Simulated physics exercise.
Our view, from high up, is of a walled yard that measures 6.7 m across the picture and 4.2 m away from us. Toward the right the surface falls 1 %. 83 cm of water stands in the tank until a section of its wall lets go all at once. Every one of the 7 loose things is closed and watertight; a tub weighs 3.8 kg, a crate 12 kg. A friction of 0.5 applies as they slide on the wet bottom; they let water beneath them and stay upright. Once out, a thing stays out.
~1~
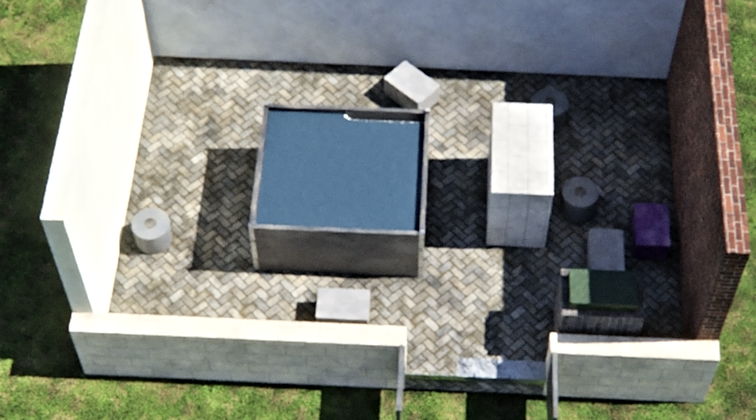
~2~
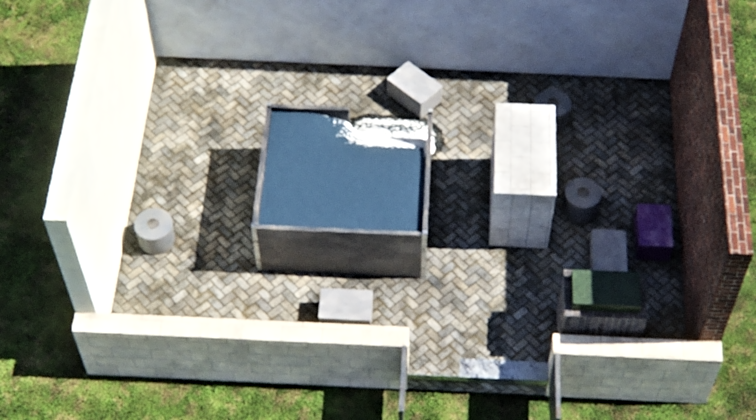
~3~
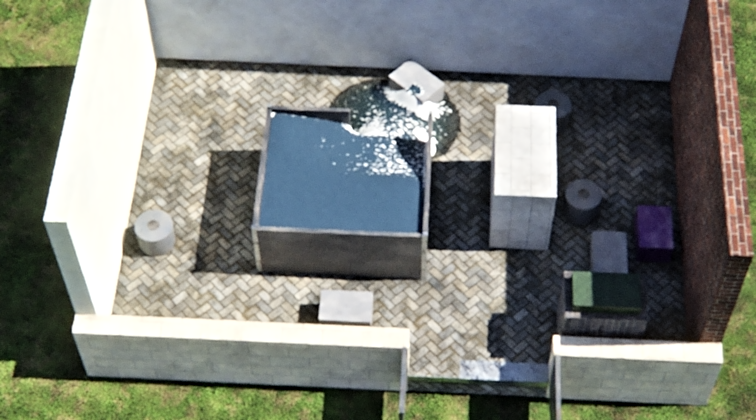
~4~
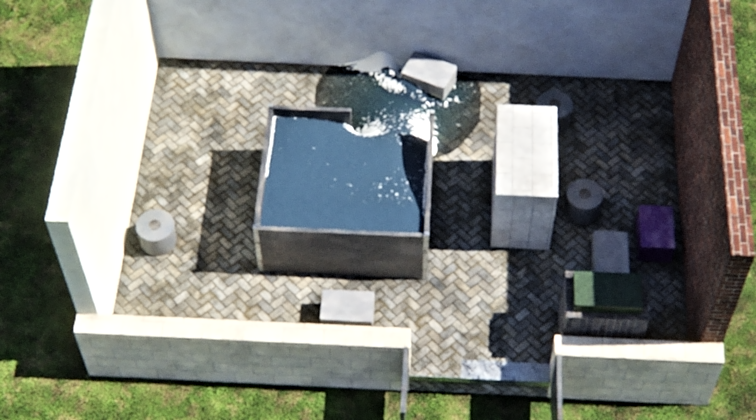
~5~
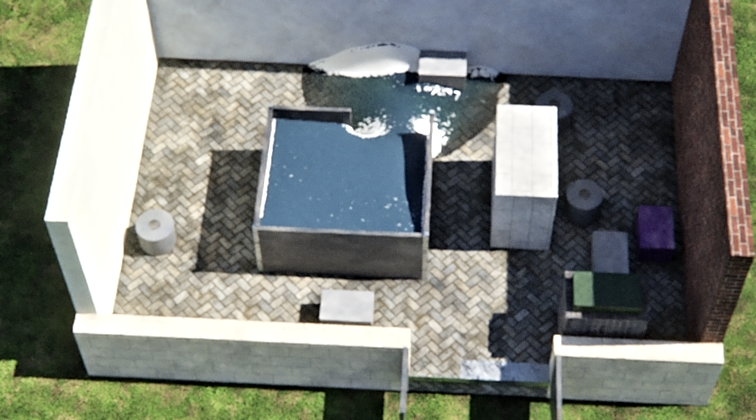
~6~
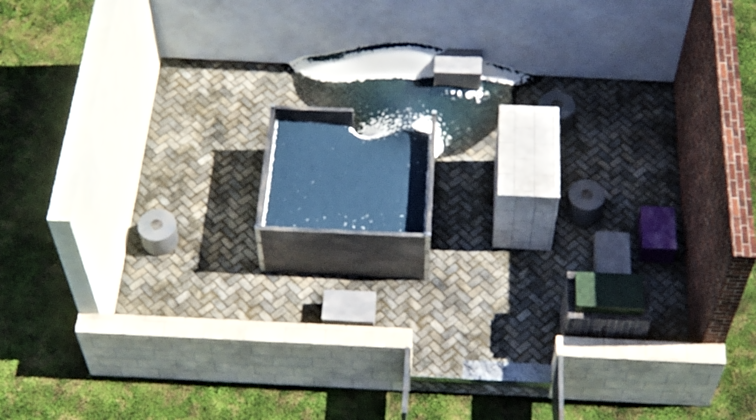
A large square tank of blue water stands in a walled, brick-paved yard seen from high above, with grass outside. A tall white block stands right of it, pale blocks lie behind and in front, a grey cylinder sits at left, and a purple crate rests near the red brick wall at right. Water bursts over the tank's back right corner, spreads to the rear wall and pushes the pale block back and rightward, while the other objects stay put.
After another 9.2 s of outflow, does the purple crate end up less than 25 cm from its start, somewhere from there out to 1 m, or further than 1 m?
Further than 1 m.
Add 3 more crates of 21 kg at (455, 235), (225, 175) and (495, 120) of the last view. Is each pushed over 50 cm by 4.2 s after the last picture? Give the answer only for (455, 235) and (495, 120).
First not far enough, second far enough.
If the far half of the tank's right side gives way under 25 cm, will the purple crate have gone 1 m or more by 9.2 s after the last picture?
In that case the purple crate ends far away.
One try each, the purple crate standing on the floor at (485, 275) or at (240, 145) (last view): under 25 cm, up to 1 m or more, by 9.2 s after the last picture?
In turn: It ends far away; it ends far away.
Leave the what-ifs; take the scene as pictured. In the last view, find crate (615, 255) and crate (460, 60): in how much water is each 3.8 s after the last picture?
Close to 4 and 19 centimetres.
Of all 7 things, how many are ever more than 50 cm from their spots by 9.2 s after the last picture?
I count 7 of them.
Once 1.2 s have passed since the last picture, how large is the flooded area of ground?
At that time the wet patch spans about 14 m2.
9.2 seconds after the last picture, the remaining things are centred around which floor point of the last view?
I'd say about (471, 244) in the last view.
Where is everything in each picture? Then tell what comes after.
In the first picture, the purple crate at (652, 224) rests on the ground; 3.2 m2 under water; 0 of 7 have shifted.
In the second picture, the purple crate at (655, 225) rests on the ground; 3.8 m2 under water; 0 of 7 have shifted.
In the third picture, the purple crate at (655, 227) rests on the ground; 4.7 m2 under water; 1 of 7 have shifted.
In the fourth picture, the purple crate at (657, 226), on the bottom; 5.6 m2 under water; 1 of 7 have shifted.
In the fifth picture, the purple crate at (656, 227), on the bottom; water covers 6.1 m2; 1 of 7 have shifted.
In the sixth picture, the purple crate at (659, 227), on the bottom; 6.3 m2 under water; 1 of 7 have shifted.
Then, 1.2 s after the last picture the purple crate is near (659, 227), 0.0 m from its start, aground; 0 of 7 are out; 1 afloat.
Then, 3.8 s after the last picture the purple crate is near (592, 270), 1.1 m from its start, afloat; 0 of 7 are out; 5 afloat.
Then, 6.2 s after the last picture the purple crate is near (461, 291), 2.6 m from its start, afloat; 0 of 7 are out; 6 afloat.
Then, 9.2 s after the last picture the purple crate has gone out; 2 of 7 are out; 5 afloat.
